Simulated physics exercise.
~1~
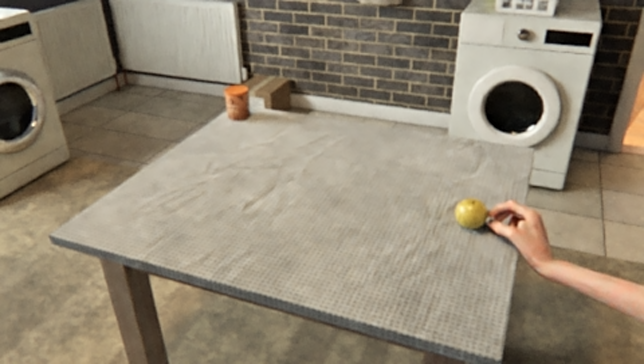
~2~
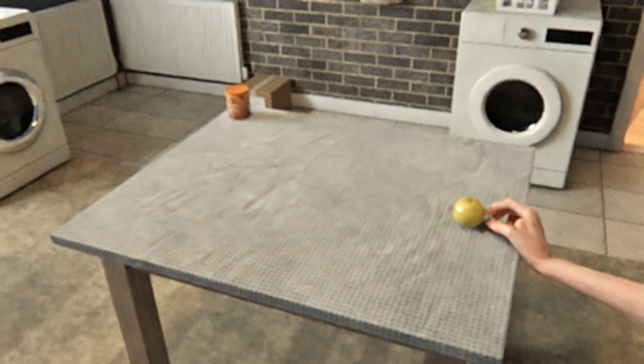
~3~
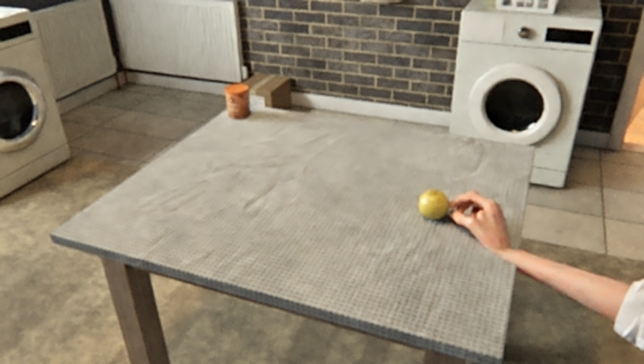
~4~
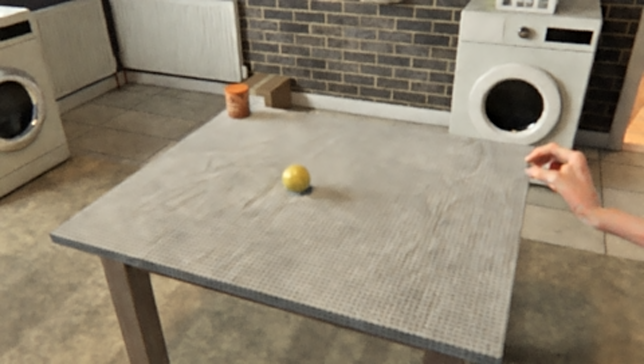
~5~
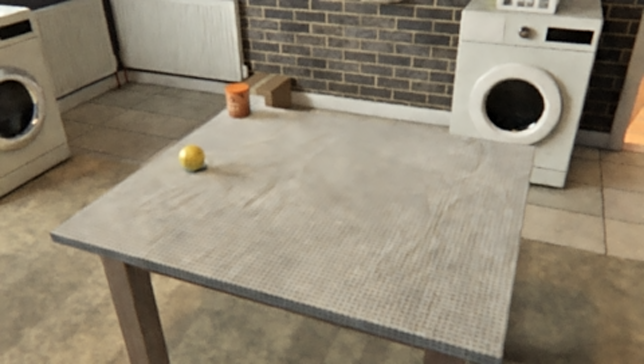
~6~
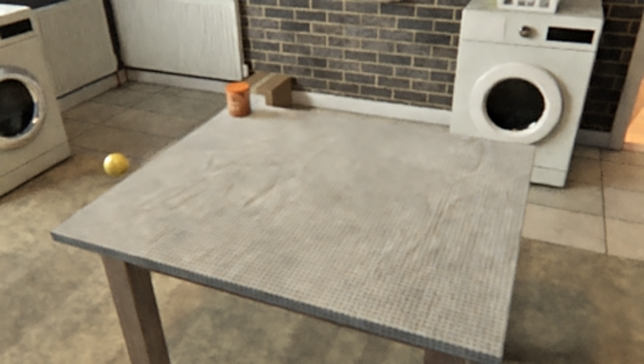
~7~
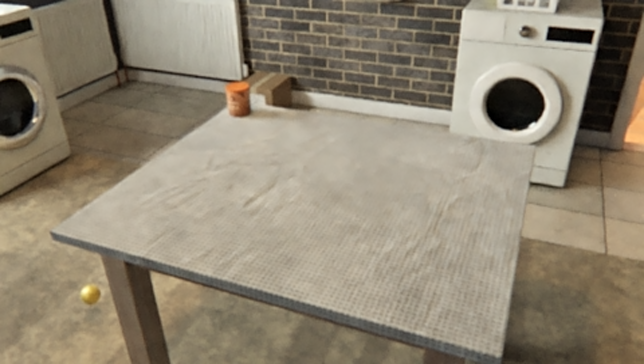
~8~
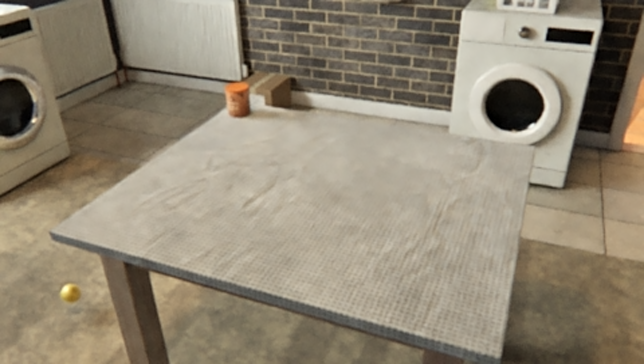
A hand shoved a yellow apple leftward across a gray table in a room with washing machines, then let go and drew back. The apple rolled past an orange tin, went off the left side, and ended up down near the floor.
